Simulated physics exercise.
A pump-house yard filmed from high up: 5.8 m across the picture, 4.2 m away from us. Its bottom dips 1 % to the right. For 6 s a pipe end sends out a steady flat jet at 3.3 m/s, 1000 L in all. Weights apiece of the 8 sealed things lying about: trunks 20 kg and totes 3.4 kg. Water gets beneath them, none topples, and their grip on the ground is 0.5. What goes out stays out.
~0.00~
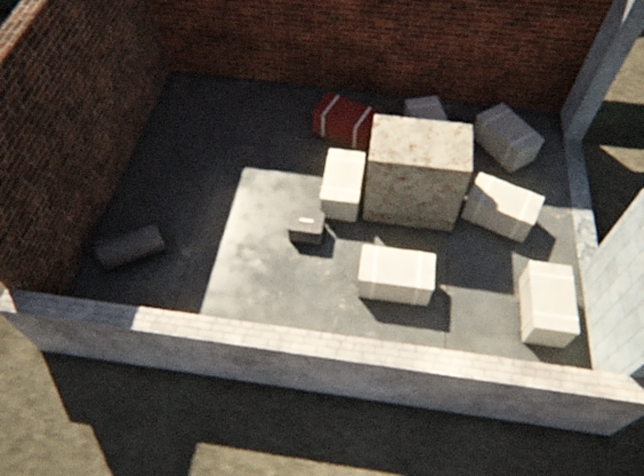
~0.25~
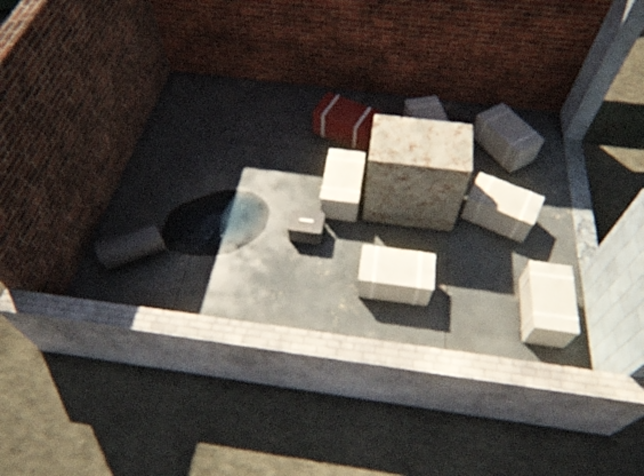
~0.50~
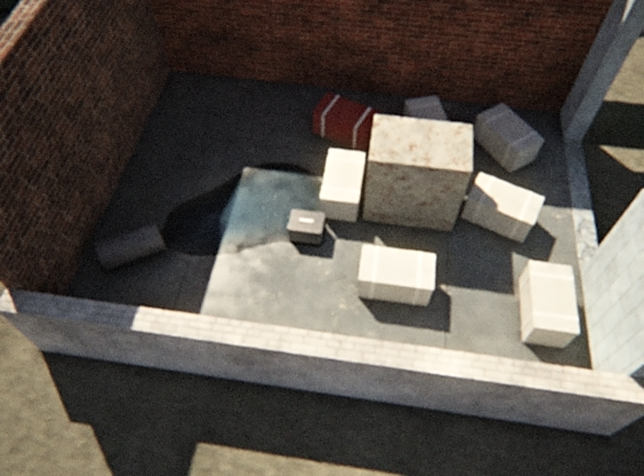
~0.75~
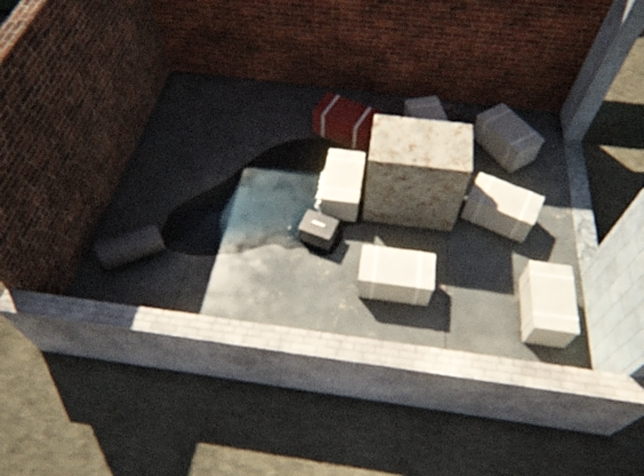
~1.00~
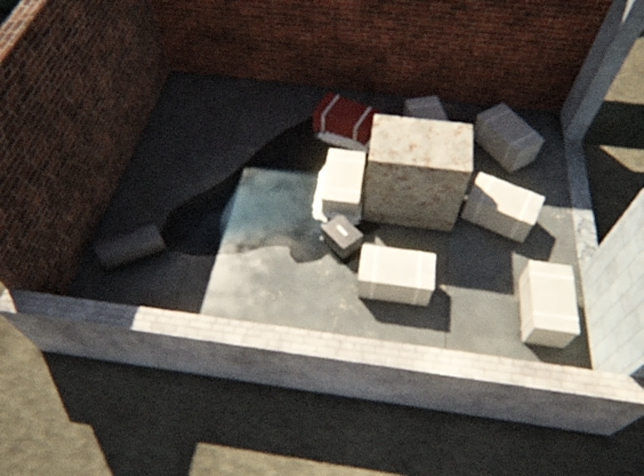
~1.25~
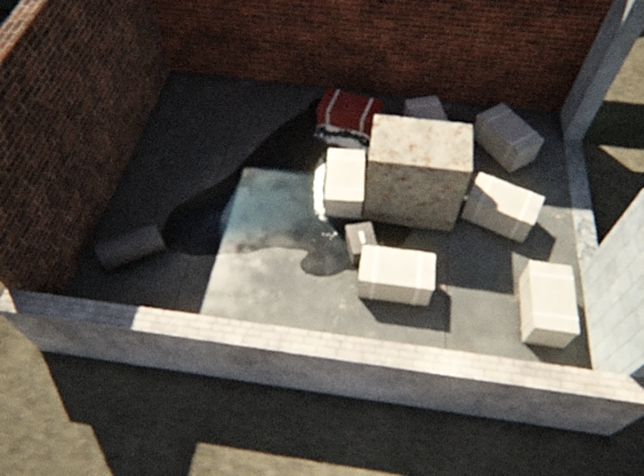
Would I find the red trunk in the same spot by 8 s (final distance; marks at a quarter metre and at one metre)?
Red trunk gets carried off.
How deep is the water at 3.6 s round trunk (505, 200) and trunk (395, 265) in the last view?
About 1 and 2 cm.
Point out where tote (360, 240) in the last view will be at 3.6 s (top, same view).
Around (443, 246).
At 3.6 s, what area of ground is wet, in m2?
Roughly 13 m2.
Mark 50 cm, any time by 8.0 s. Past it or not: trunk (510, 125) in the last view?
It is past it.
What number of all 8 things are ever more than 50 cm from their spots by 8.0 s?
4 of them.
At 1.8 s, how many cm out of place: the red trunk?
About 60 cm.
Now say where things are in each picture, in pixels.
The red trunk at (346, 111) rests on the ground; 0.0 m2 under water; 0 of 8 have shifted, in the first frame.
The red trunk at (346, 111), on the bottom; 0.9 m2 under water; 0 of 8 have shifted, in the second frame.
The red trunk at (346, 111) rests on the ground; 1.8 m2 under water; 0 of 8 have shifted, in the third frame.
The red trunk at (346, 111), on the bottom; 2.9 m2 under water; 1 of 8 have shifted, in the fourth frame.
The red trunk at (346, 111) rests on the ground; water covers 3.9 m2; 1 of 8 have shifted, in the fifth frame.
The red trunk at (350, 105) rests on the ground, 14 cm from its start; water covers 4.8 m2; 2 of 8 have shifted, in the sixth frame.
After 1.8 s the red trunk is near (361, 79), 0.7 m from its start, aground; 0 of 8 are out; 1 afloat.
After 3.6 s the red trunk is near (336, 75), 0.7 m from its start, afloat; 0 of 8 are out; 3 afloat.
After 5.6 s the red trunk is near (246, 80), 1.5 m from its start, aground; 0 of 8 are out; 5 afloat.
After 8.0 s the red trunk is near (243, 81), 1.5 m from its start, aground; 2 of 8 are out; 3 afloat.
